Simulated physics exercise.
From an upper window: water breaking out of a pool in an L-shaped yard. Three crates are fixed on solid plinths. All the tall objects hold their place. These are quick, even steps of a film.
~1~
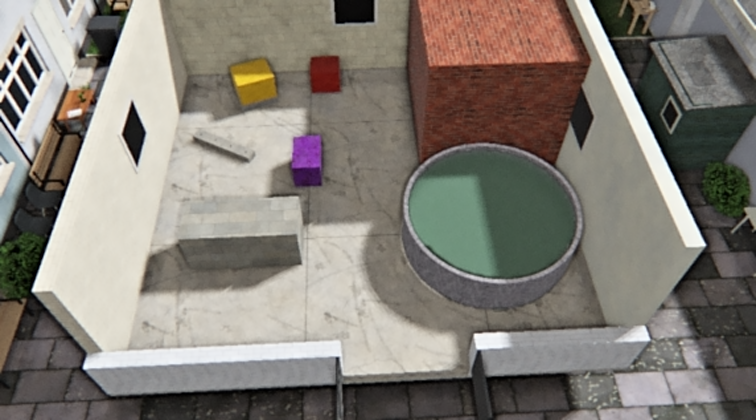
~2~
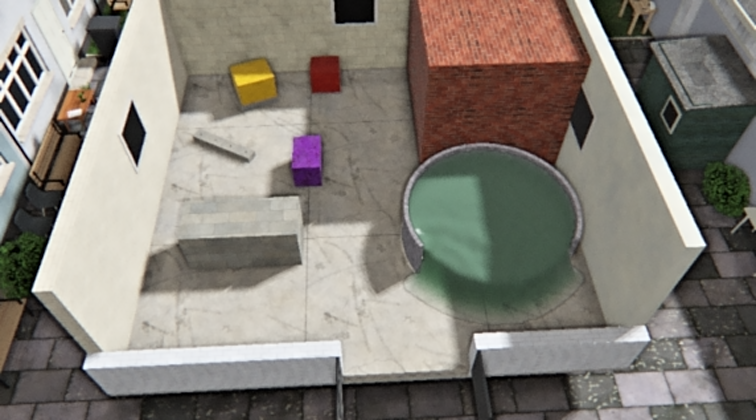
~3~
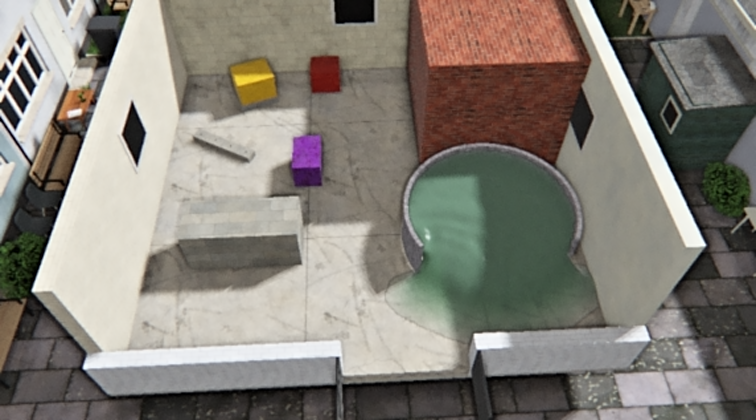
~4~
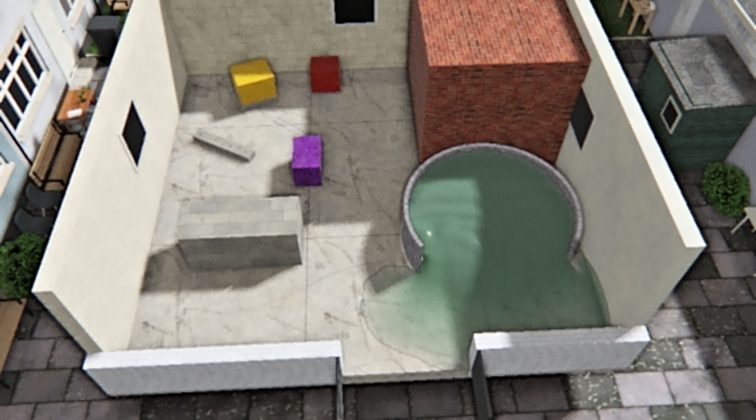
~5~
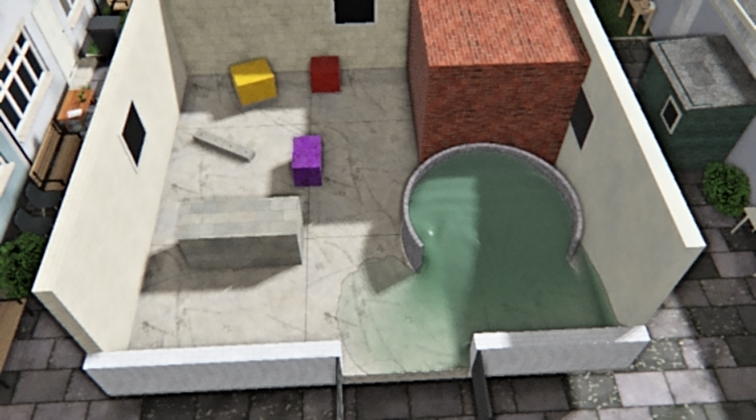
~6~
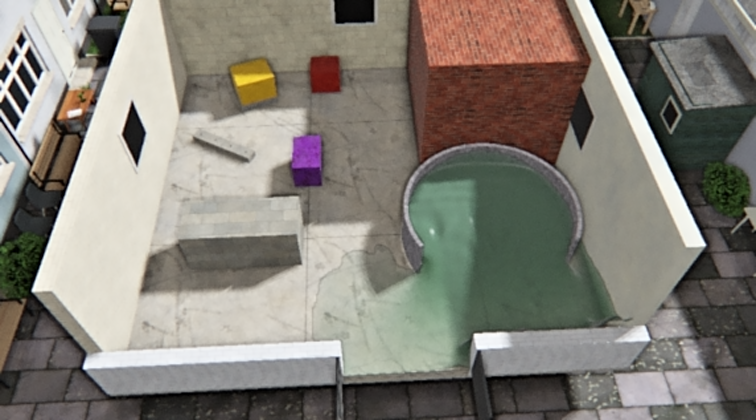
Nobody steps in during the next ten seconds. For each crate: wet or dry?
The red crate gets wet; the yellow crate stays dry; the purple crate gets wet.
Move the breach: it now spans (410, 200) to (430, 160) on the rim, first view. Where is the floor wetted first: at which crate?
It is the purple one.
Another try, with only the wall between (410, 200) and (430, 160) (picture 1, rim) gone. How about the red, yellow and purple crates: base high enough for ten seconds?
Then: Red ends up wet; yellow takes water; purple is topped.
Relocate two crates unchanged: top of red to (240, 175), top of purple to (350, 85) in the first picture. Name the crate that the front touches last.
I say the purple one.
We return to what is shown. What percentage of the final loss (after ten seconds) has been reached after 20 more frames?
About 60 per cent.
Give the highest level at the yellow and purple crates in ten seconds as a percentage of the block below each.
About 60 and 190 per cent.
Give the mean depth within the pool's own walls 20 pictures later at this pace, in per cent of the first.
About 36 per cent.
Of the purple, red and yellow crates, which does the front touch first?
I say the one in purple.
A moment on, water covers 25 % of the floor; the red crate not reached, the yellow crate not reached, the purple crate not reached.
Next, water covers 25 % of the floor; the red crate not reached, the yellow crate not reached, the purple crate not reached.
Then, water covers 40 % of the floor; the red crate not reached, the yellow crate not reached, the purple crate not reached.
Later, water covers 55 % of the floor; the red crate not reached, the yellow crate not reached, the purple crate water round its plinth.
In the end, water covers 85 % of the floor; the red crate was topped, the yellow crate stayed above the water, the purple crate was topped.
